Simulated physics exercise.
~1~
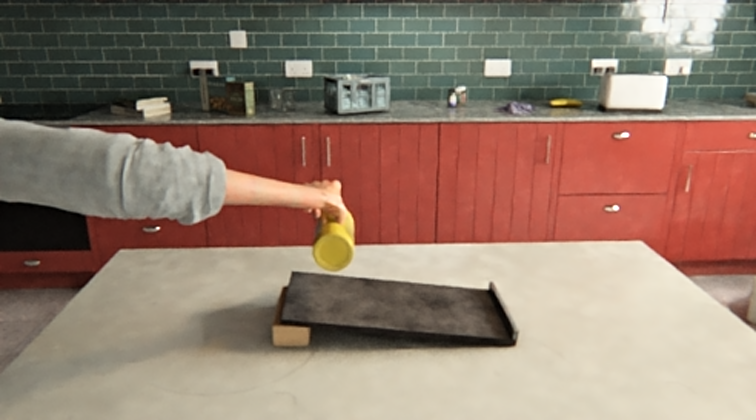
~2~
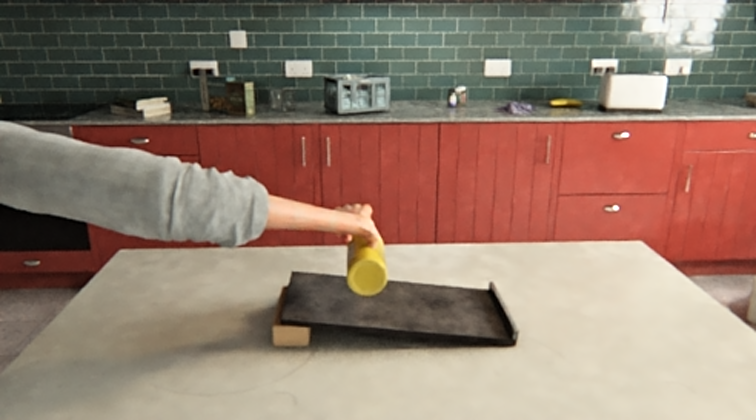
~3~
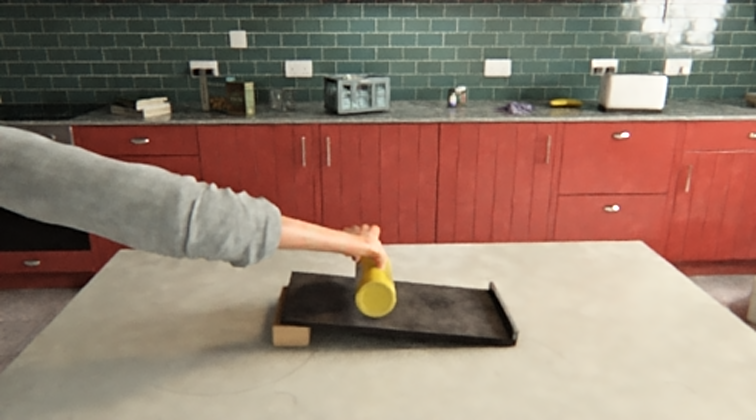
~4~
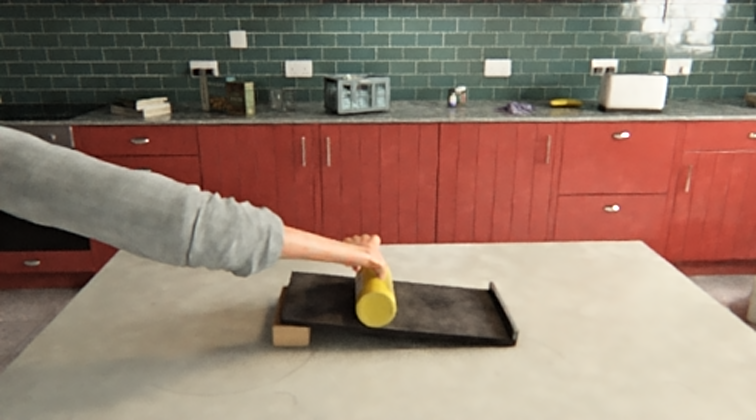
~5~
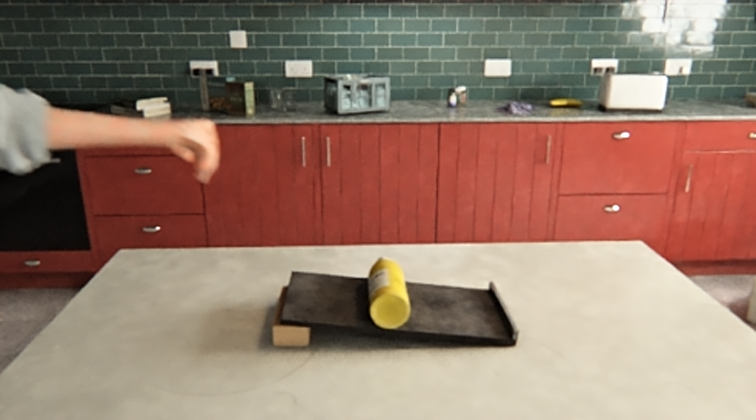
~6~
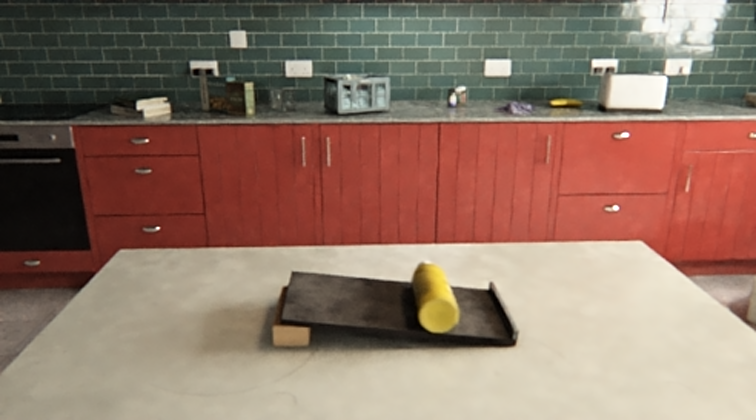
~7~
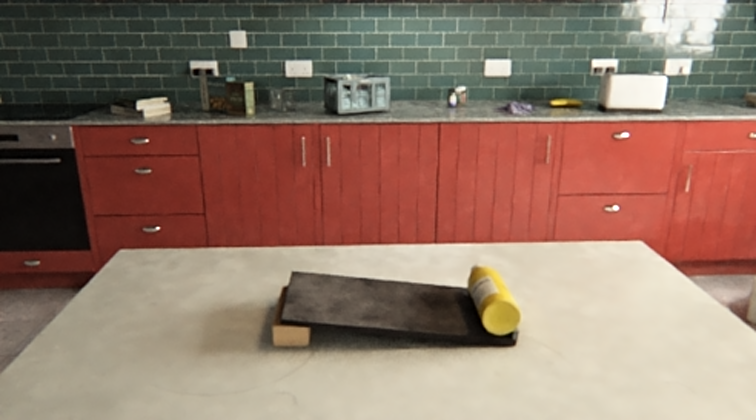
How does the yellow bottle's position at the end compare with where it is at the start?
At the start the yellow bottle is held in a hand above the left part of the tilted board. By the end it lies farther right and lower, at the board's low end by the raised edge.
